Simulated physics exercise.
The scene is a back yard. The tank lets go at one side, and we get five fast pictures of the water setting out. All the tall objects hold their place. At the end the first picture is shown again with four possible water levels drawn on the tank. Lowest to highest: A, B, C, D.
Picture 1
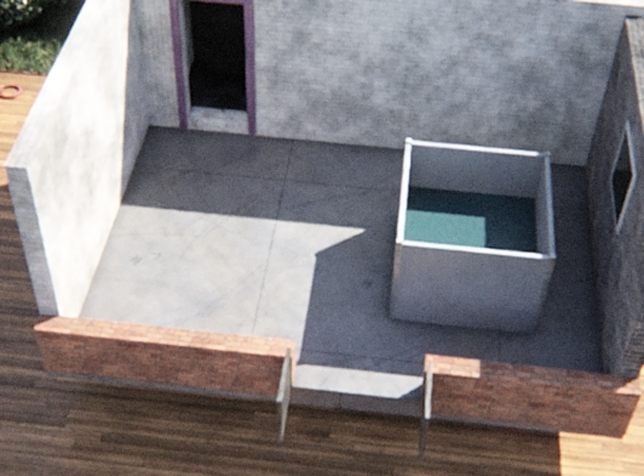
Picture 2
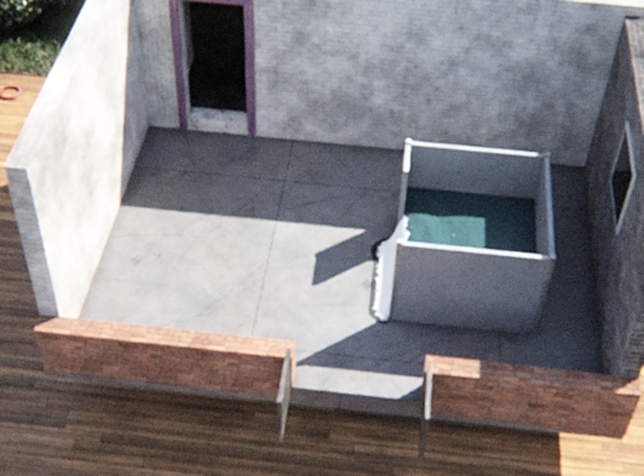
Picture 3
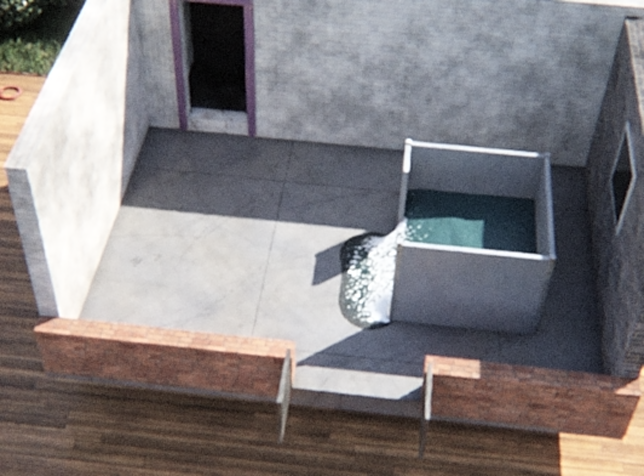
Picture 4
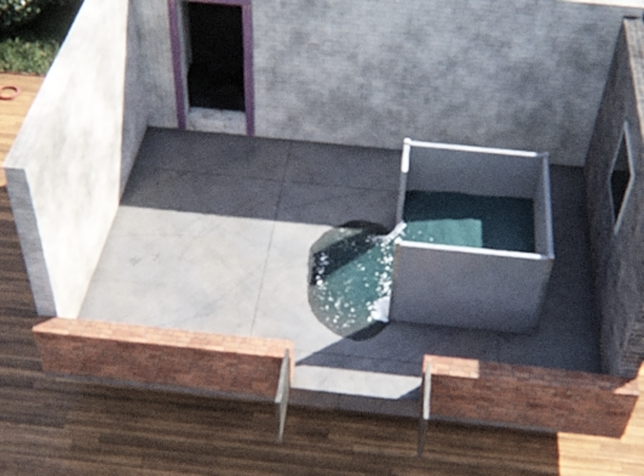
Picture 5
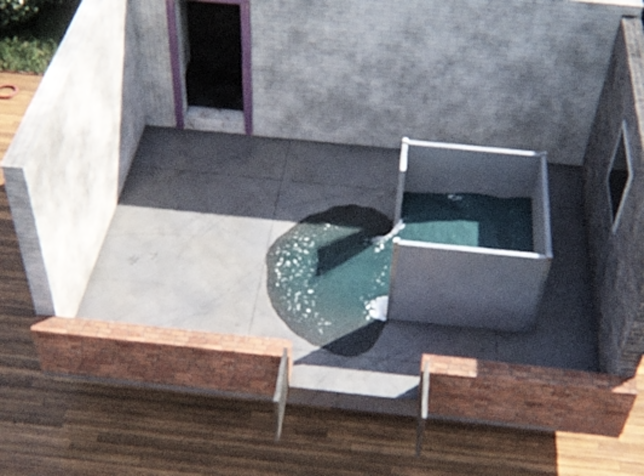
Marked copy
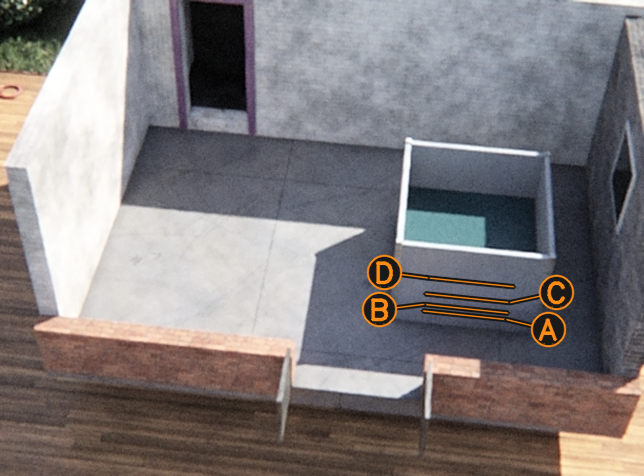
Water poured out of the left side of a square tank in a walled back yard, splashed onto the grey ground, and spread leftward in a widening, rounded pool while the walls stayed still.
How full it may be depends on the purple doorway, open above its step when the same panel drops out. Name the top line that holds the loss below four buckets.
The answer is level D.
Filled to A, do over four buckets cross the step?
No, that is safe.
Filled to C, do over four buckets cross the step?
No, not at all.
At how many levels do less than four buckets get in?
All of the four.
In orange, A at (464, 315); B at (465, 308); C at (467, 298); D at (470, 282); from the bottom up A, B, C, D.
If A is chosen, nothing gets over.
If B is chosen, nothing gets over.
If C is chosen, nothing gets over.
If D is chosen, a bucket or two gets in.
